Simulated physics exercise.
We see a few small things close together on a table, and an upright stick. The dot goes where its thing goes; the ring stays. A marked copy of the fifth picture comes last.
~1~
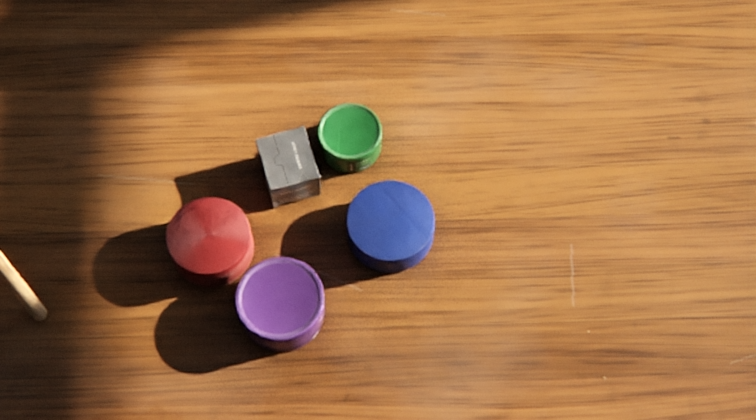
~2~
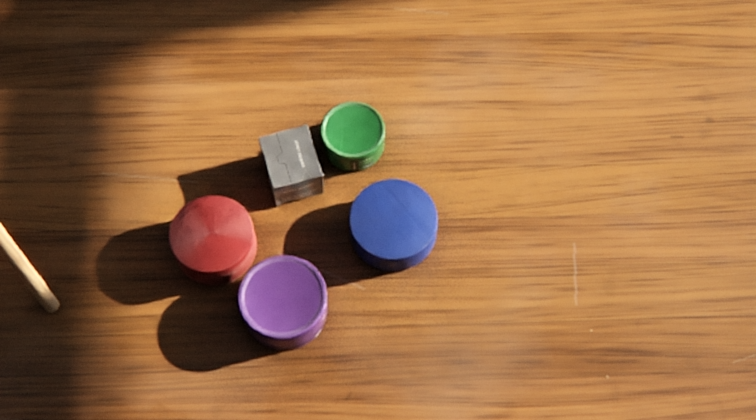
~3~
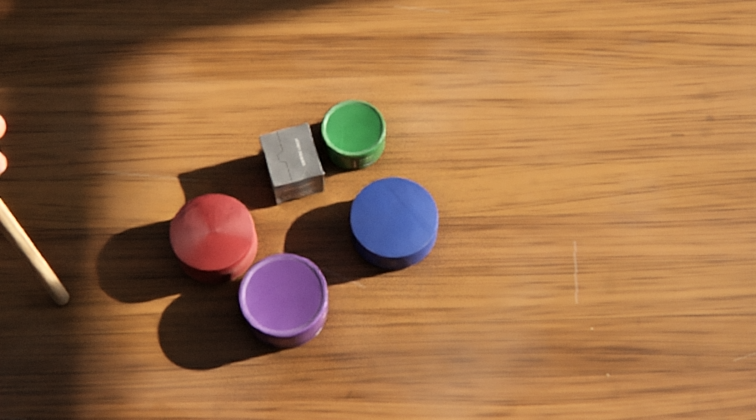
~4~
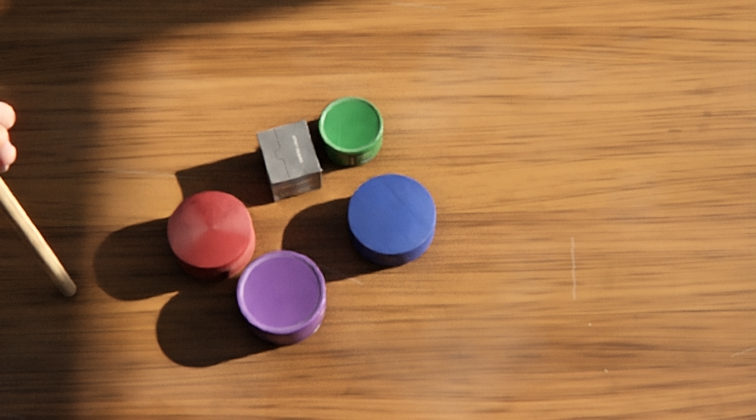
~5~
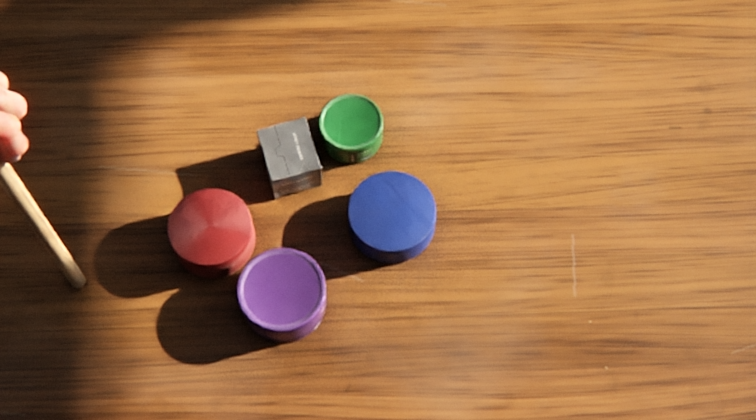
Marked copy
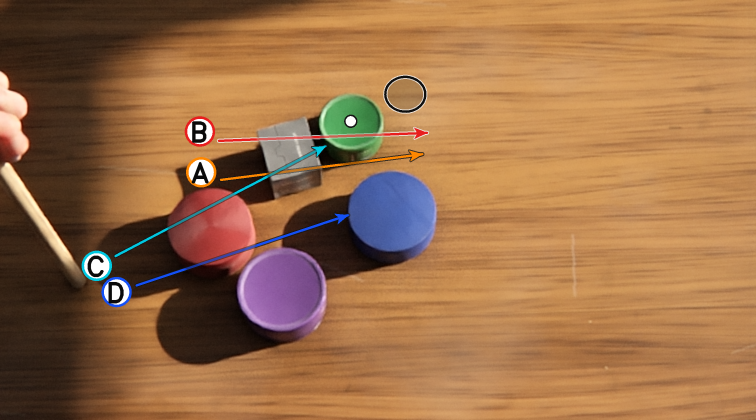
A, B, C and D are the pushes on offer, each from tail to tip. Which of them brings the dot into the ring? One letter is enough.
Arrow C does it.
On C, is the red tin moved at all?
On that stroke, yes.
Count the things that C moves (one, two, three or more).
Three or more.
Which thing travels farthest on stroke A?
The grey packet goes farthest.
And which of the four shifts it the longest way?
That is B.
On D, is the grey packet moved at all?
On that stroke, yes.
On the marked copy, A from (221, 180) to (423, 154); B from (219, 141) to (427, 133); C from (115, 256) to (326, 146); D from (137, 285) to (348, 215); the ring at (406, 94); the white dot at (350, 121).
With C. Early on, foot of the stick (194, 217); green jar (351, 129); red tin (230, 234).
Further on, foot of the stick (269, 176); green jar (351, 129); red tin (245, 230); grey packet (298, 154).
At the end, foot of the stick (326, 147); green jar (404, 102); grey packet (353, 122); the dot on the green jar is in the ring.
As for the rest, A leaves the dotted thing at (419, 70); B leaves the dotted thing at (466, 123); D leaves the dotted thing at (356, 125).
